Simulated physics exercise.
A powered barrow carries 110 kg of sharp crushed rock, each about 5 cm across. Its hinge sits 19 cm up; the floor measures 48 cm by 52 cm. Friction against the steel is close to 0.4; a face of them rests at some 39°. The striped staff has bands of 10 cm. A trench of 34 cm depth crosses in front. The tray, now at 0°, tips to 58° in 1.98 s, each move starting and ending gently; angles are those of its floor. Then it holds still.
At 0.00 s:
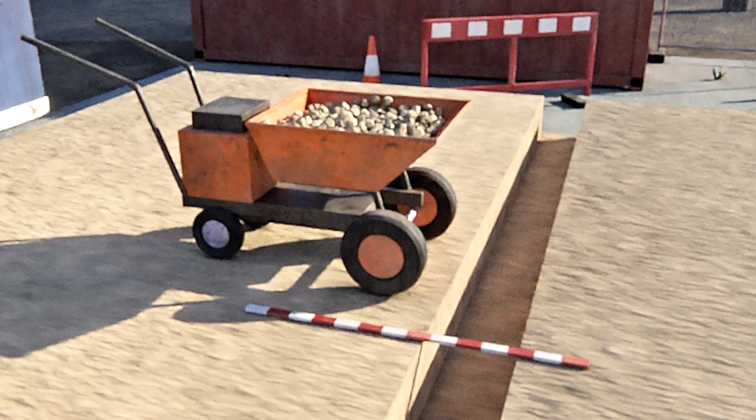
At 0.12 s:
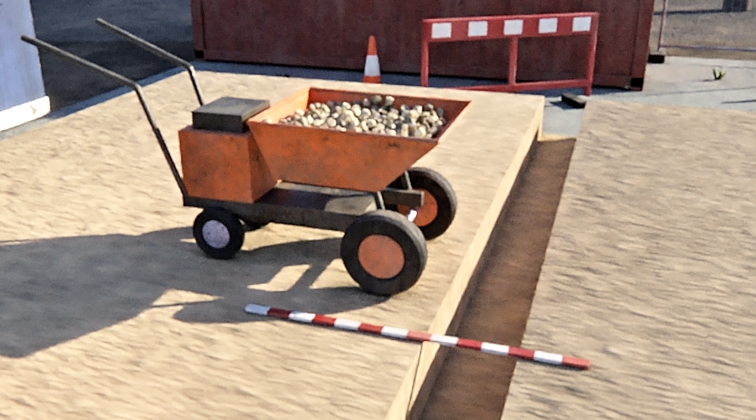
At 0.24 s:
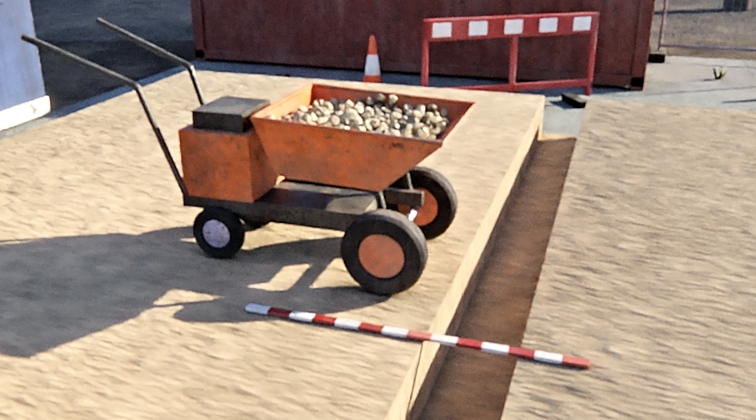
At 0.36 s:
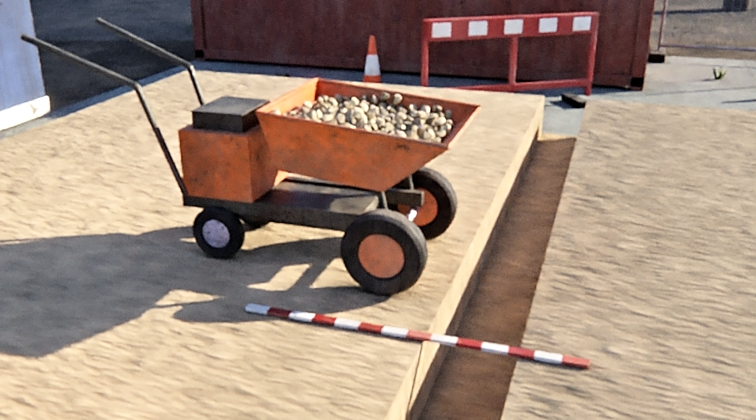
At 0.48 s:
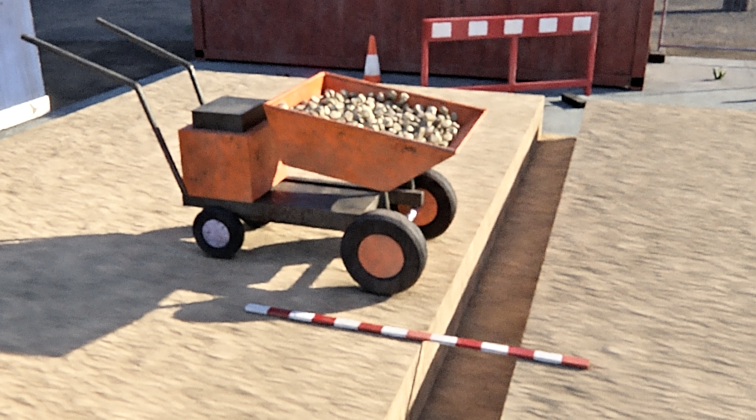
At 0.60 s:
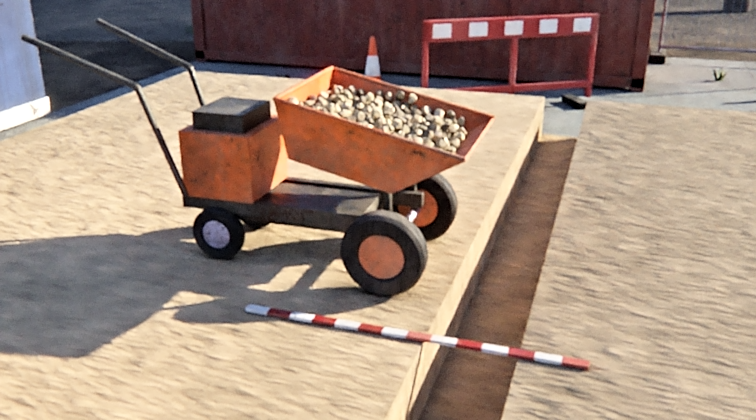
On a sunlit work site, an orange powered barrow loaded with pale stones stood beside a narrow trench, and its tray slowly tilted forward to the right while its wheels stayed still.
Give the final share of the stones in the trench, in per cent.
Some 26 per cent of it.
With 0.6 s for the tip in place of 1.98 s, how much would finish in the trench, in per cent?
In that case some 15 per cent.
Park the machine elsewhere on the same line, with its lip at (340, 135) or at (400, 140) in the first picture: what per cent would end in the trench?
Near 50 per cent from the first place, 50 from the second.
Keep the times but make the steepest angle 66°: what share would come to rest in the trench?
Then about 45 per cent.
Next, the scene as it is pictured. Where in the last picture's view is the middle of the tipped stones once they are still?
Near (546, 282).
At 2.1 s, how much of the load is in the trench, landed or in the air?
Some 0 per cent.
After 1.5 s the floor is at 49°; 100 % in the tray; the foremost stones are at (507, 204).
After 2.1 s the floor is at 58°; 93 % in the tray, 2 % in the trench, 5 % past the trench; the foremost stones are at (574, 262).
After 2.4 s the floor is at 58°; 76 % in the tray, 3 % in the trench, 21 % past the trench; the foremost stones are at (612, 298).
After 4.4 s the floor is at 58°; 45 % in the tray, 26 % in the trench, 30 % past the trench; the foremost stones are at (644, 311).
